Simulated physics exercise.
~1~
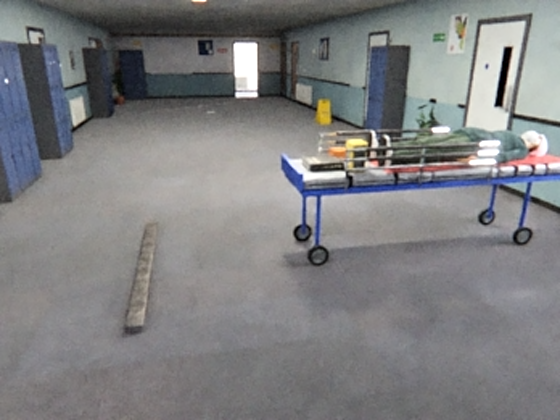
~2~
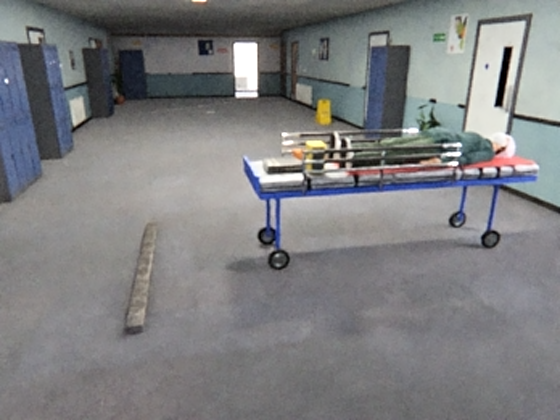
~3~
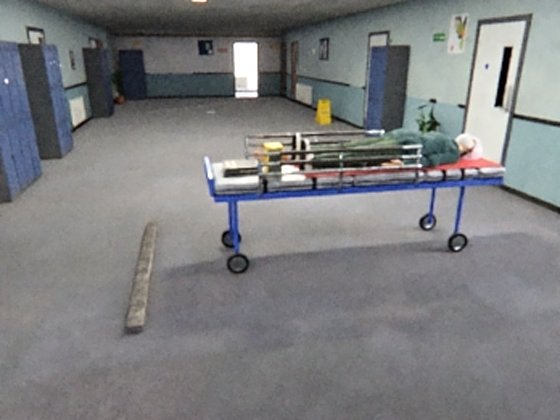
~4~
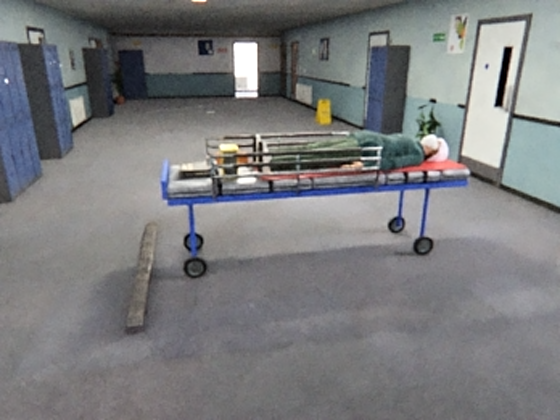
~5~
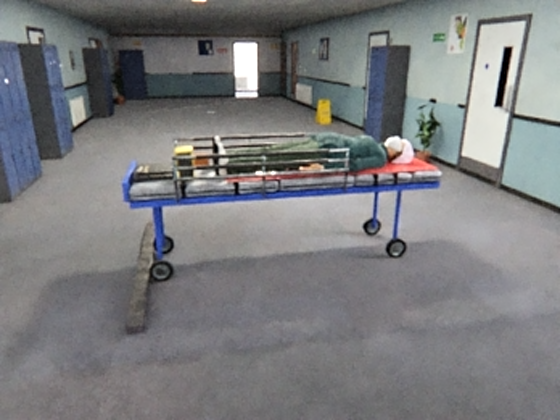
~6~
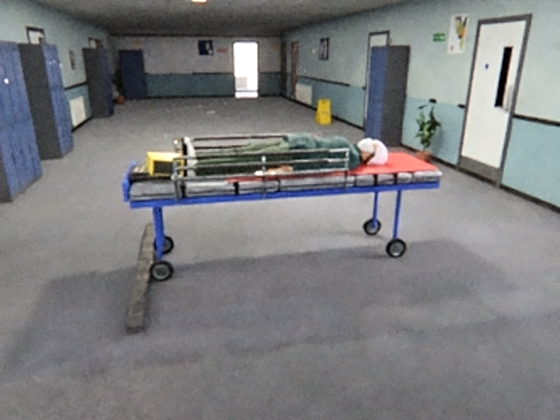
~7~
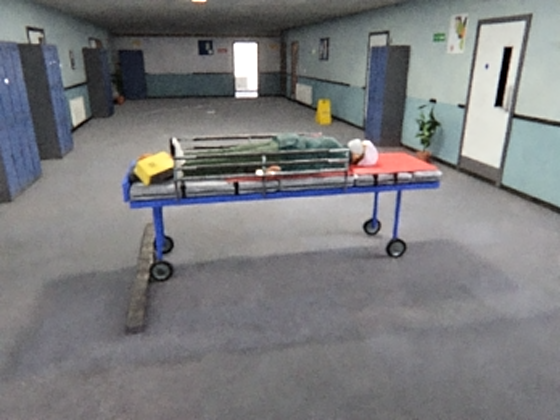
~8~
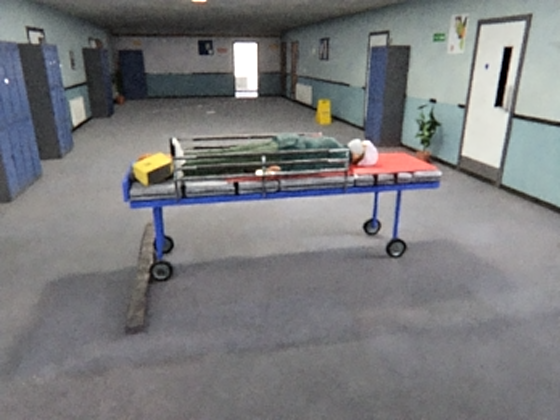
Person lying on a blue wheeled stretcher rolling left and stopping at a floor strip, sliding footward as a yellow box tips over.
